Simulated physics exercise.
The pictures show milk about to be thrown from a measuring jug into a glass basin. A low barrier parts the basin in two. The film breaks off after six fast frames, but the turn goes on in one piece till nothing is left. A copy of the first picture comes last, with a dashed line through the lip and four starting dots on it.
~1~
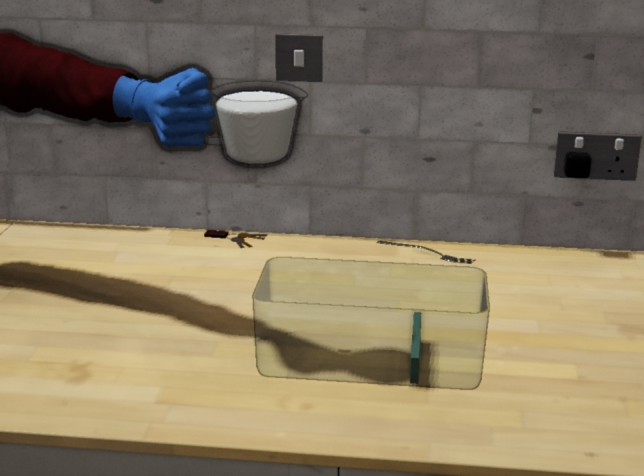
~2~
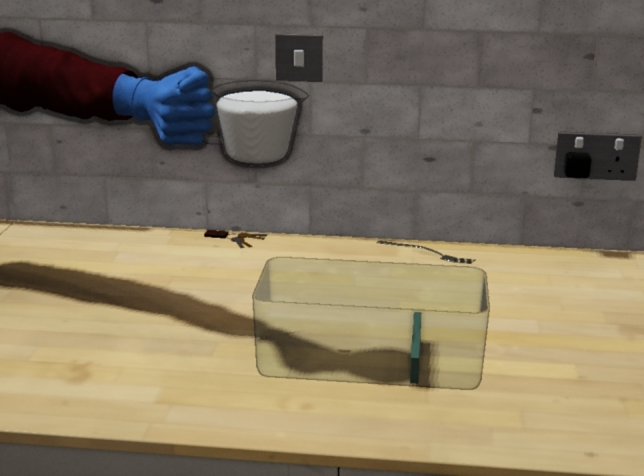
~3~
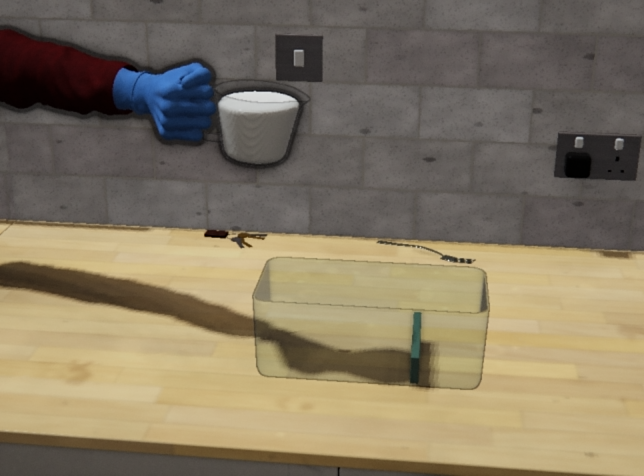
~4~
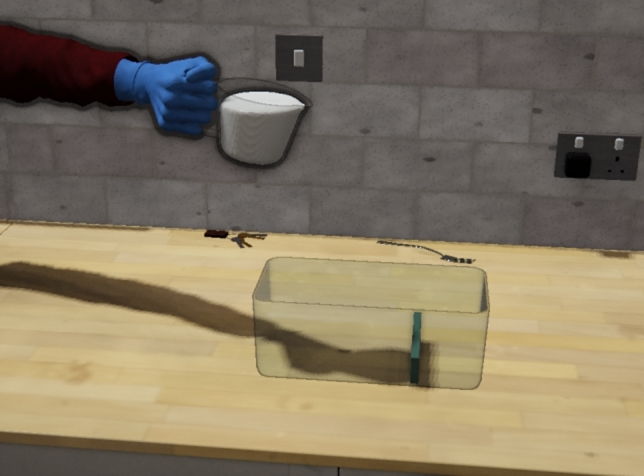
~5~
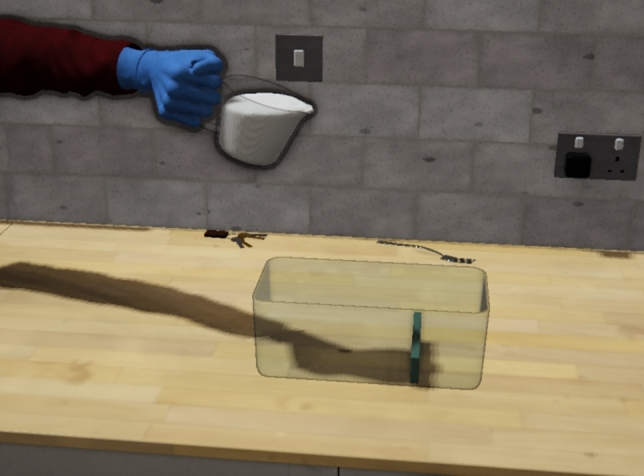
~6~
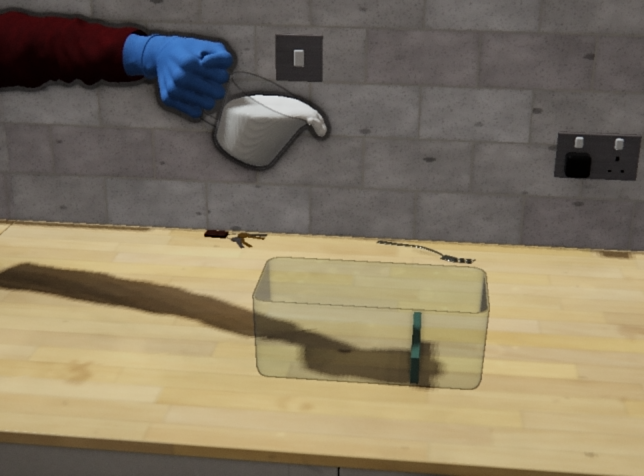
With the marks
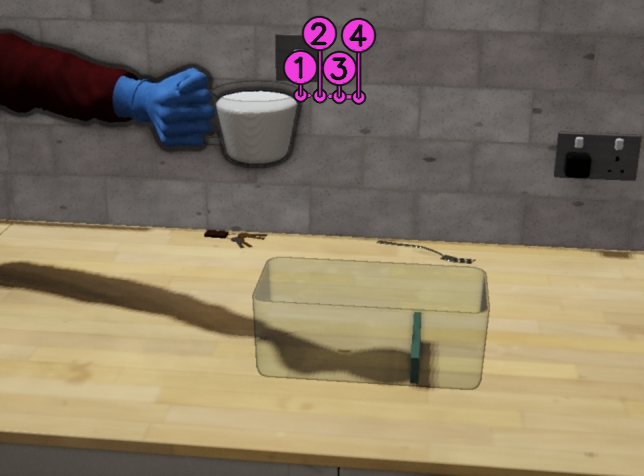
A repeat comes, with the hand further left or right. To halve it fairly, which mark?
4 works best here.
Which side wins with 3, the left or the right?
The left side.
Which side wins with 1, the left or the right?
The left one.
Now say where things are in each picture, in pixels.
In the first frame, upright, lip at (307, 95); basin from (257, 372) to (481, 387); top of the wall at (417, 334); nothing has left yet.
In the second frame, upright, lip at (307, 96); nothing has left yet.
In the third frame, tipped about 5°, lip at (309, 99); nothing has left yet.
In the fourth frame, tipped about 11°, lip at (311, 105); nothing has left yet.
In the fifth frame, tipped about 18°, lip at (314, 112); nothing has left yet.
In the sixth frame, tipped about 27°, lip at (315, 121); milk is over the lip, down to (321, 132).
On the marked copy, 1 at (300, 95); 2 at (319, 95); 3 at (339, 96); 4 at (358, 97).
Choosing 1, about 91 % ends left of the wall and 7 % right of it.
Choosing 2, about 89 % ends left of the wall and 8 % right of it; 3 % is lost outside.
Choosing 3, about 89 % ends left of the wall and 7 % right of it; 4 % is lost outside.
Choosing 4, about 55 % ends left of the wall and 42 % right of it; 3 % is lost outside.
